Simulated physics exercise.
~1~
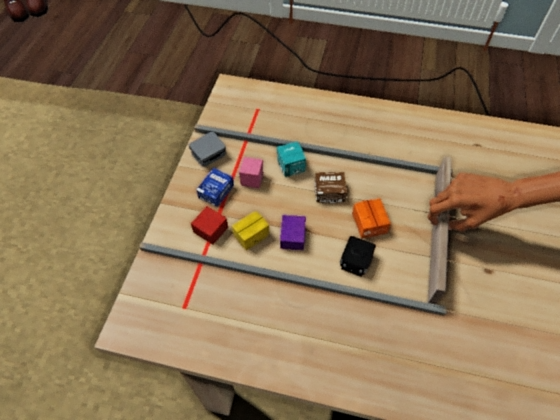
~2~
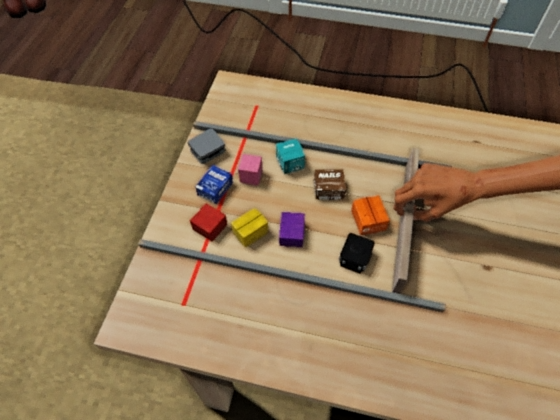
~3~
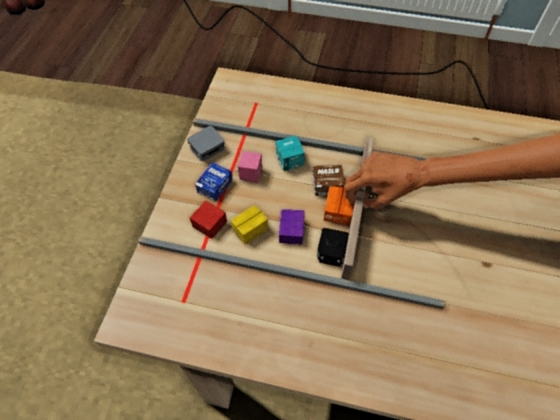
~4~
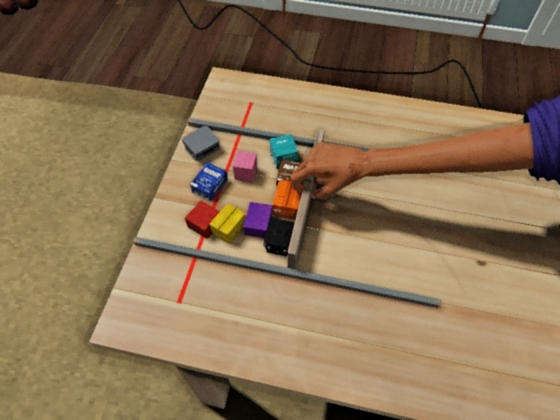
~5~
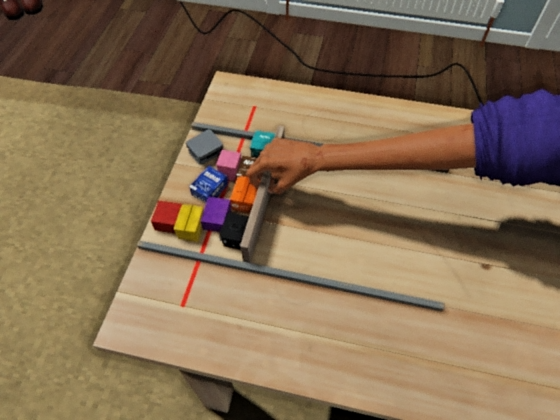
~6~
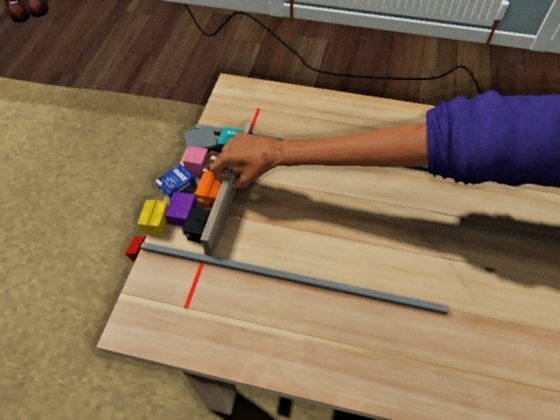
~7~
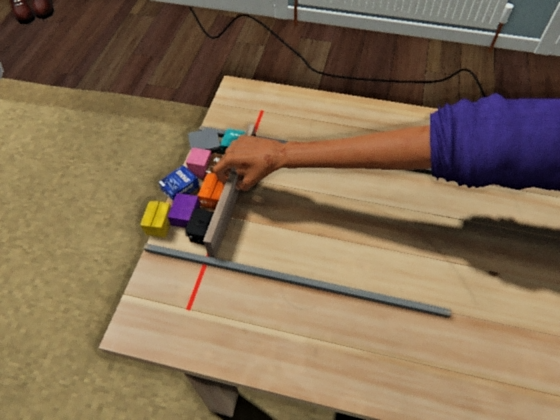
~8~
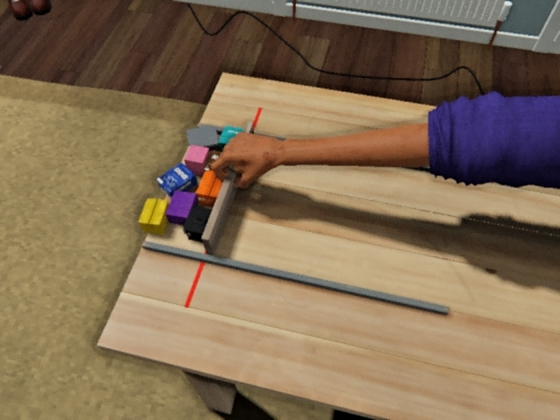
A hand slides an upright board leftward along a channel between two grey rails on a pale wooden table, seen from above at a slight sway. Scattered ahead of it lie small boxes and blocks, with grey, blue and red near the red line at left, pink, teal, yellow and purple in the middle, and brown, orange and black nearer the board. The board gathers the orange and black pieces, then the brown and purple, packing everything toward the table's end. The red block is pushed over the edge and drops out of sight. The board stops near the red line, with the others crowded at the edge, the yellow one jutting out.
